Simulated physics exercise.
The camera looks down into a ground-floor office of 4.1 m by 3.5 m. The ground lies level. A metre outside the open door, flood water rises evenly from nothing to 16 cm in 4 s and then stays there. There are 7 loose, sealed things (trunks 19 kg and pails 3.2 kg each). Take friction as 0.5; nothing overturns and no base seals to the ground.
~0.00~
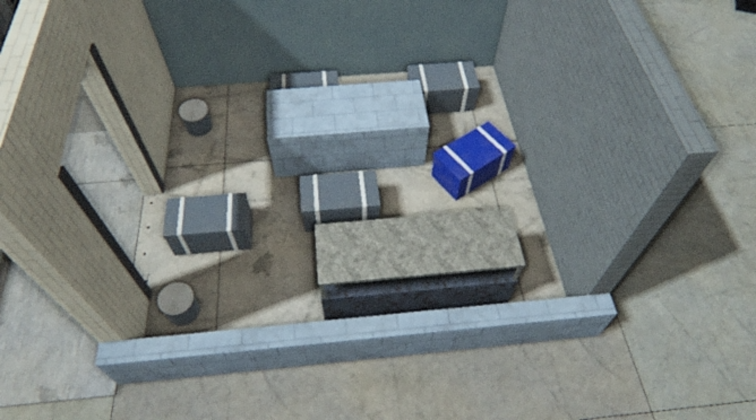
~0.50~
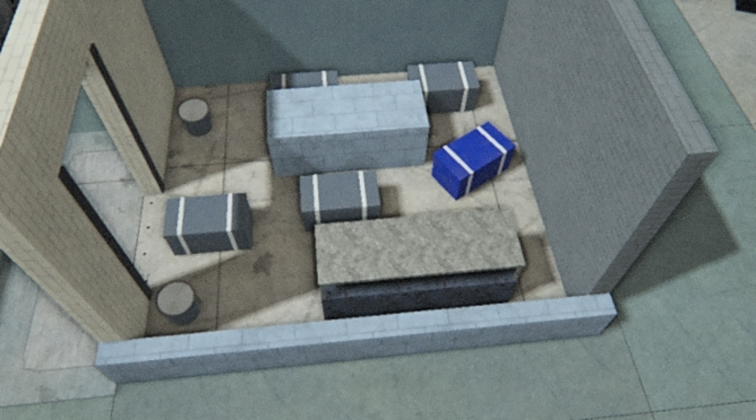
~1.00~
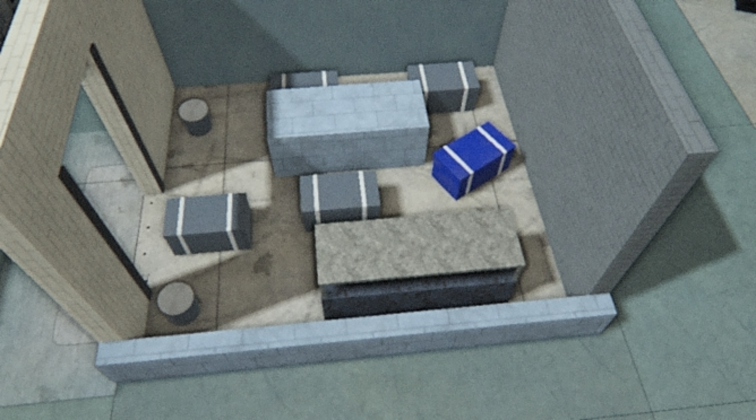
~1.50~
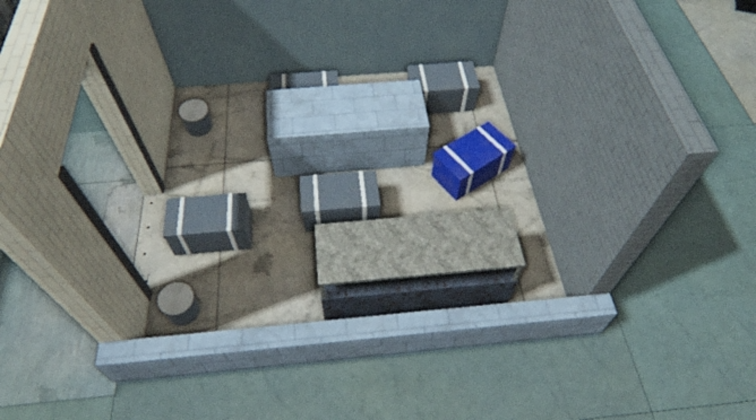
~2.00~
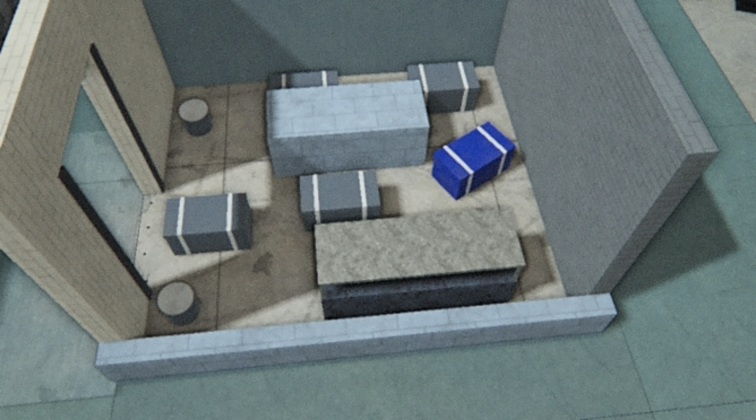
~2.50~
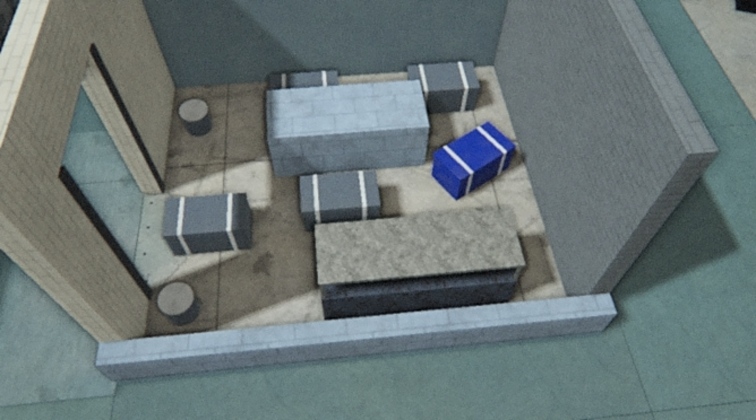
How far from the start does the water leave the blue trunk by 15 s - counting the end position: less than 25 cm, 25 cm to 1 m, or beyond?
Blue trunk gets carried off.
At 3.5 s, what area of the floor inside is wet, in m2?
About 1.5 m2.
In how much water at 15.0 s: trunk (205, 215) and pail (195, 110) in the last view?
Roughly 11 and 9 cm.
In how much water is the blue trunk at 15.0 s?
Roughly 12 cm.
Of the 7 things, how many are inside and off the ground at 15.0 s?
7 of them.
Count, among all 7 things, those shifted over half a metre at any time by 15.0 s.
7 of them.
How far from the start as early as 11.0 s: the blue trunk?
Roughly 40 cm by then.
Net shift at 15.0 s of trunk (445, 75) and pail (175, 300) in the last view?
In that order: 150 cm, 50 cm.
After 3.5 s the blue trunk is near (475, 149), 0.0 m from its start, aground; 0 afloat.
After 6.8 s the blue trunk is near (475, 149), 0.0 m from its start, aground; 1 afloat.
After 11.0 s the blue trunk is near (489, 121), 0.4 m from its start, afloat; 5 afloat.
After 15.0 s the blue trunk is near (422, 68), 1.3 m from its start, afloat; 7 afloat.
